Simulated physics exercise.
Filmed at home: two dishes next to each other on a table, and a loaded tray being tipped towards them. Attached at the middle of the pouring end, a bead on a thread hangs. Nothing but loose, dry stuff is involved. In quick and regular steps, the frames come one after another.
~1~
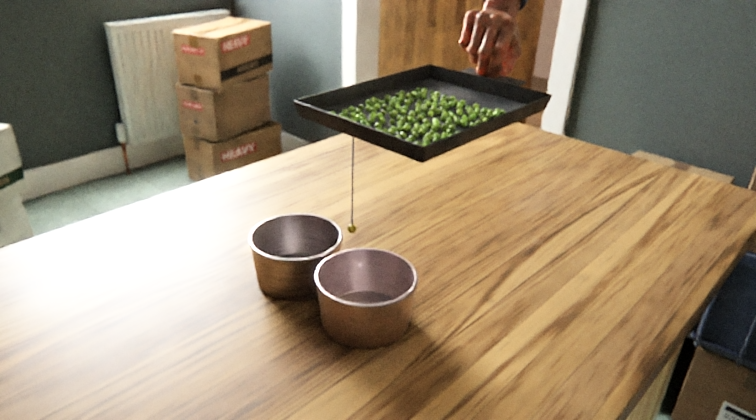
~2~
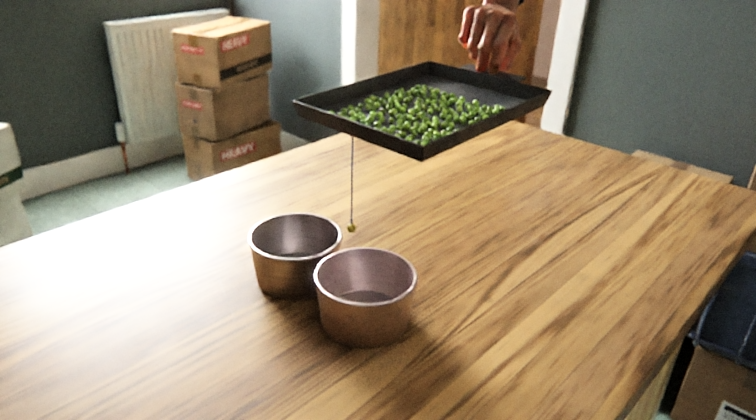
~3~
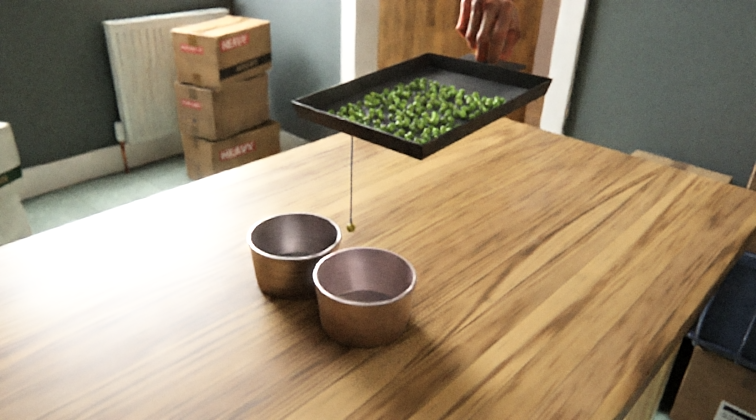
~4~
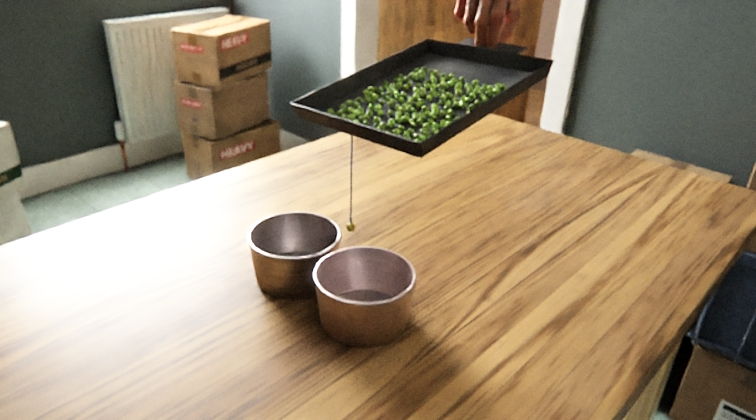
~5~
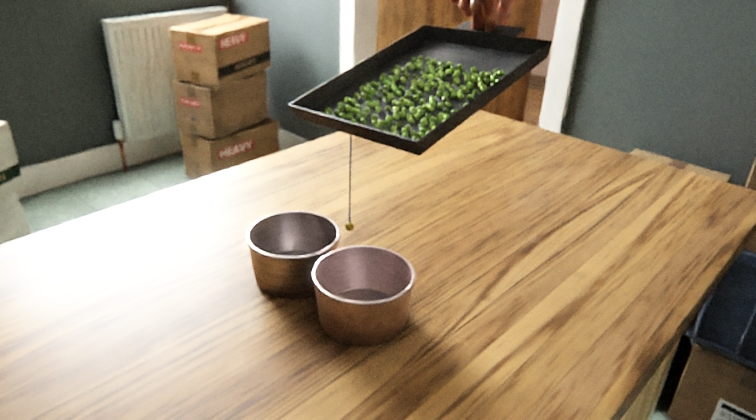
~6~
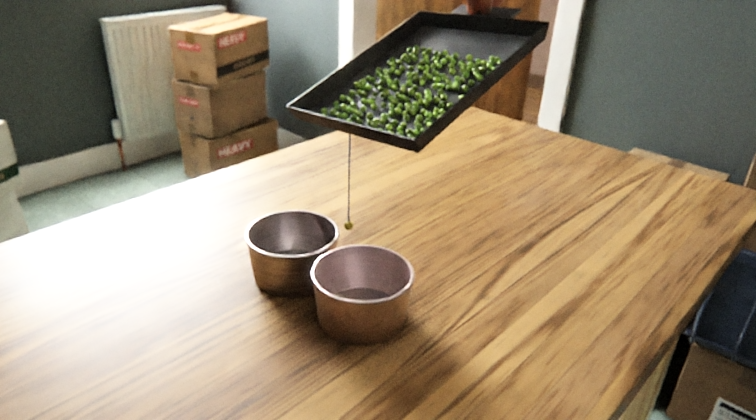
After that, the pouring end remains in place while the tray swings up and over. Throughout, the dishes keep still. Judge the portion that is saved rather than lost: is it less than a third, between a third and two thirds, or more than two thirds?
The saved portion is more than two thirds.
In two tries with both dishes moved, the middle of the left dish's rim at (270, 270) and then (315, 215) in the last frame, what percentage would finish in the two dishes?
You'd get 20 in a hundred first and 50 in a hundred after that.
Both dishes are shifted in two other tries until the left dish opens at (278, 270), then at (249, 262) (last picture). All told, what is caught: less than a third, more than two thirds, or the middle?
To begin with: Under a third; after that: Under a third.
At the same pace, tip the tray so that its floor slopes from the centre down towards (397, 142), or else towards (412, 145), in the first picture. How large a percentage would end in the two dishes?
Case one 80 %; case two 60 %.
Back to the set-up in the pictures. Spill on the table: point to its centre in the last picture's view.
Around (241, 262).
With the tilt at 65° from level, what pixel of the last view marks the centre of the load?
I'd put it at about (344, 109).
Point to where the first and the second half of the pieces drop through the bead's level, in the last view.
The leading part at (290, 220), the rest of it at (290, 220).
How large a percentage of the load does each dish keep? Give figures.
Final share: Left dish at 70 per cent, right dish at 10 per cent.
Shortly afterwards, tray tipped steeply; all but a few on the tray; a little in the air.
Next, tray tipped past a quarter turn; near half on the tray; a little in the left dish; only a few outside both; near a third in the air.
Some moments later, tray tipped past a quarter turn; a little in the right dish; the bulk in the left dish; a little outside both.
In the end, tray tipped past a quarter turn; a little in the right dish; the bulk in the left dish; a little outside both.
